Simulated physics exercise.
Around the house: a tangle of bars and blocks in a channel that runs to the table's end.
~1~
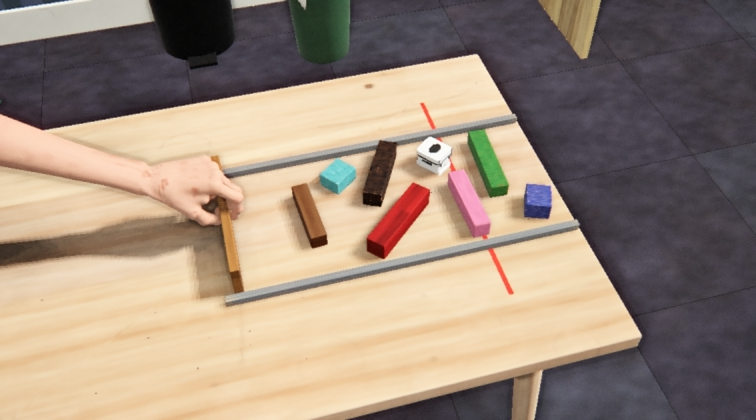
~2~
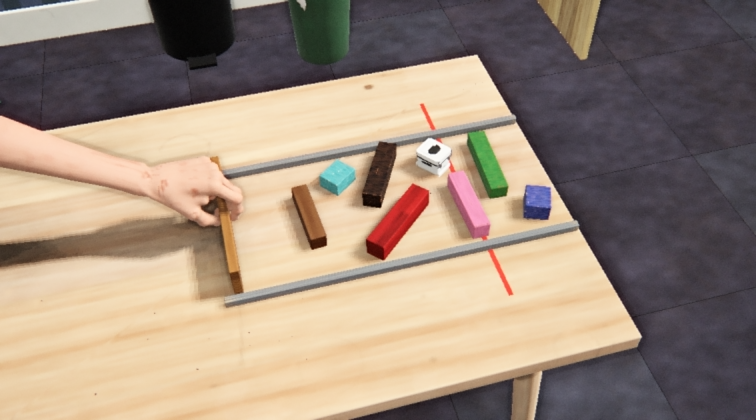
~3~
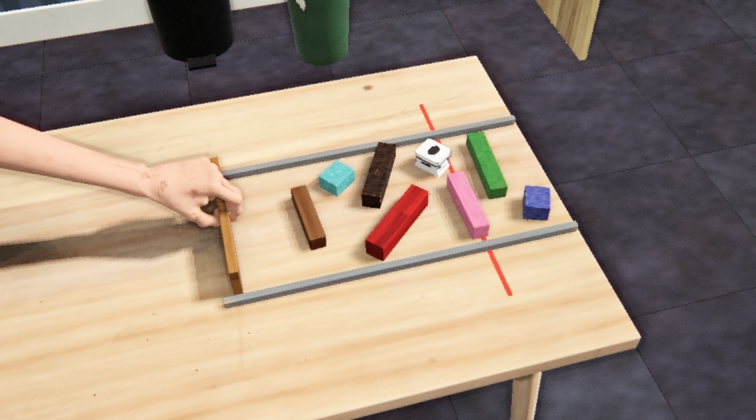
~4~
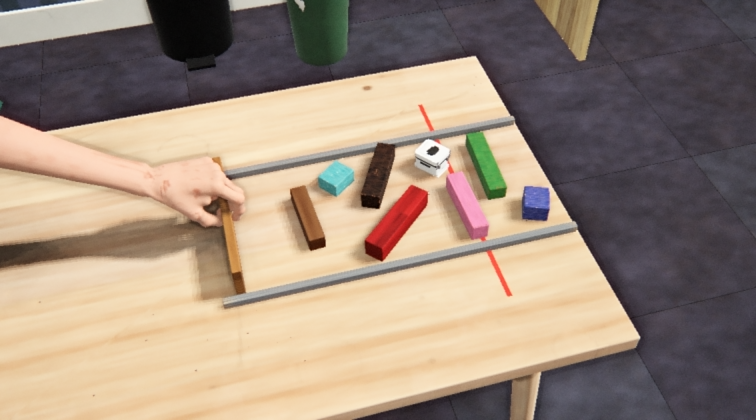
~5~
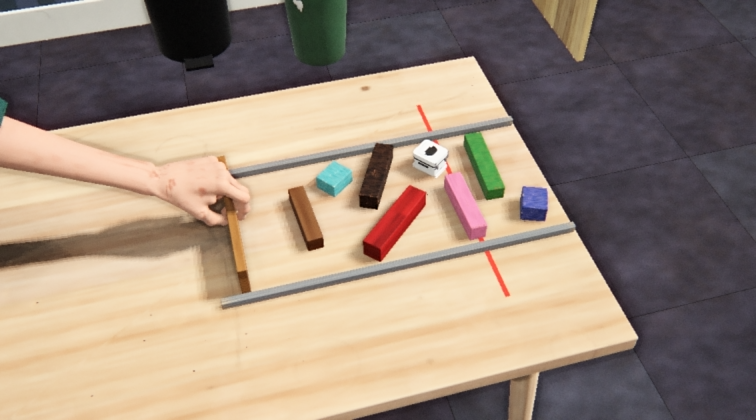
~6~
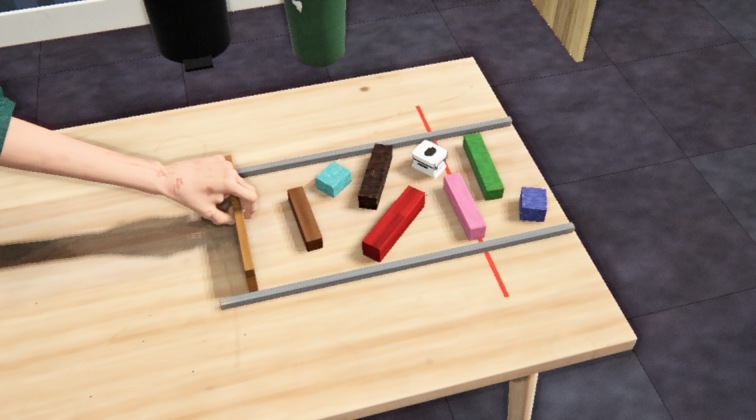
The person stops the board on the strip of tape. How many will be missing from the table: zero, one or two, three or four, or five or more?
The number that fall off is zero.
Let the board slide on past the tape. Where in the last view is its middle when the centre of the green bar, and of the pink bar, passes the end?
Its middle is around (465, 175) and around (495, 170).
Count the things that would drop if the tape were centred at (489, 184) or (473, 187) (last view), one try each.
In that order 2 and 1.
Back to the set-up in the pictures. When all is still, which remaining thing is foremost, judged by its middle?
The green bar.
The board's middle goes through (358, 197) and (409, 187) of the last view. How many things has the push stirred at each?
By then 4, and 7.
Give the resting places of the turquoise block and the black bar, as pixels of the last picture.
About (450, 146), and the other about (476, 156).
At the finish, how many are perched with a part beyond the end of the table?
Overhanging: 1.
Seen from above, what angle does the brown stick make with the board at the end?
Roughly 0° out of line.
A little later, none off yet; blue block at rest near (533, 204); green bar at rest near (483, 166); pink bar at rest near (464, 206).
Next, none off yet; blue block at rest near (533, 204); green bar at rest near (483, 166); pink bar moving near (469, 205).
When it is over, the number that fall off is zero.
